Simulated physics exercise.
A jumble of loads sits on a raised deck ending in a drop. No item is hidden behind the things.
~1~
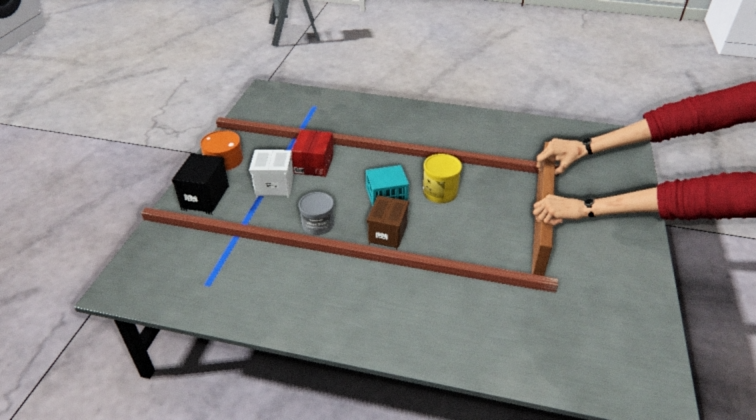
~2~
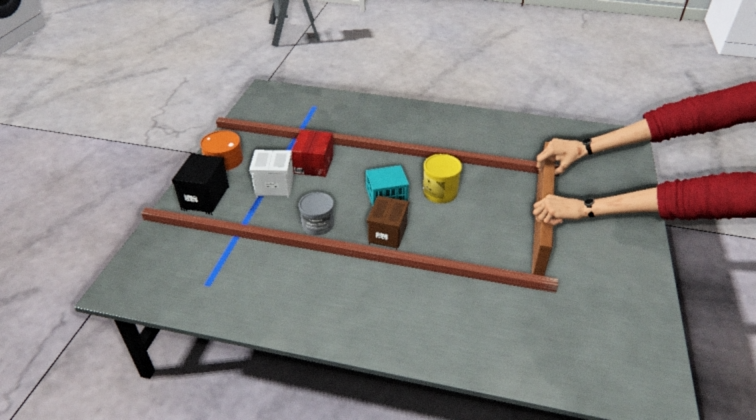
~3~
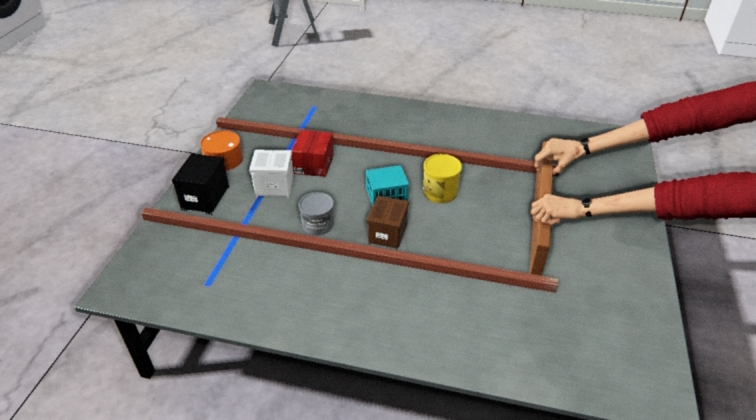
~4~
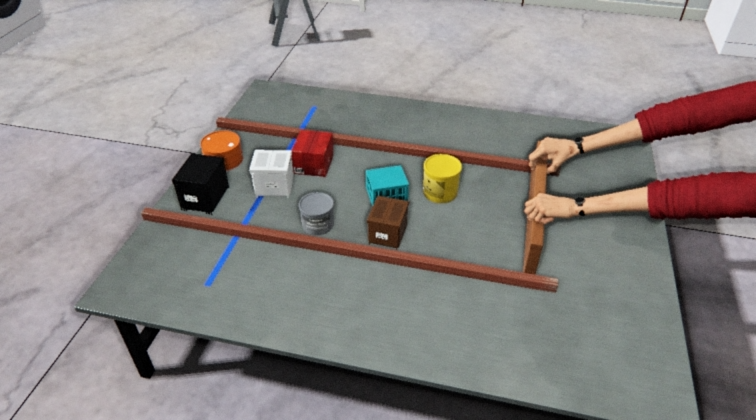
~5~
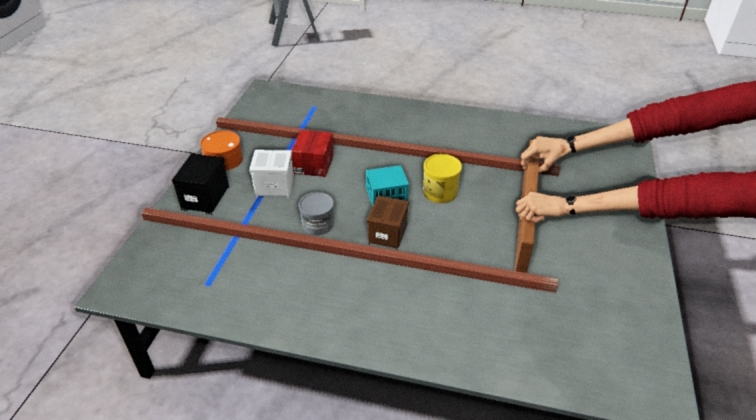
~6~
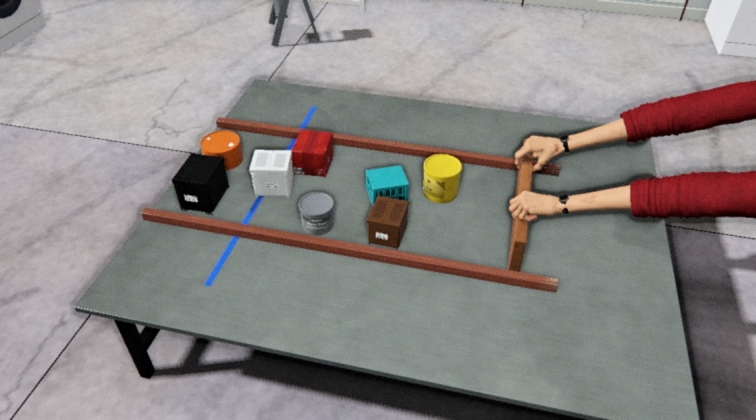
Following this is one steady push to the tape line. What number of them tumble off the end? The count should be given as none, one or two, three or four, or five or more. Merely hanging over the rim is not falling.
So the tally of ones that come down is nothing, really.
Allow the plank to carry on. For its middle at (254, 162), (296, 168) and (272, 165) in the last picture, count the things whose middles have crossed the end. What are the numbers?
In order of the places given, that's 1, 0 and 0.
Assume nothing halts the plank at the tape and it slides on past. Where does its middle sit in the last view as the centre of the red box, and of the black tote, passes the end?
Roughly at (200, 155) and roughly at (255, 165).
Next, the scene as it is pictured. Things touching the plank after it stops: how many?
Number in contact with it: 3.
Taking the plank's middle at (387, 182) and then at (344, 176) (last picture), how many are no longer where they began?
One spot: 3. Other spot: 5.
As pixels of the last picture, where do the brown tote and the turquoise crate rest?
The brown tote stops around (235, 198); the turquoise crate around (250, 178).
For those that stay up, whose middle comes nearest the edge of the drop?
That one's the black tote.
Soon after, none off yet; orange canister at rest near (222, 151); black tote at rest near (202, 184); white tote at rest near (273, 174).
At rest, the number that fall off is zero.
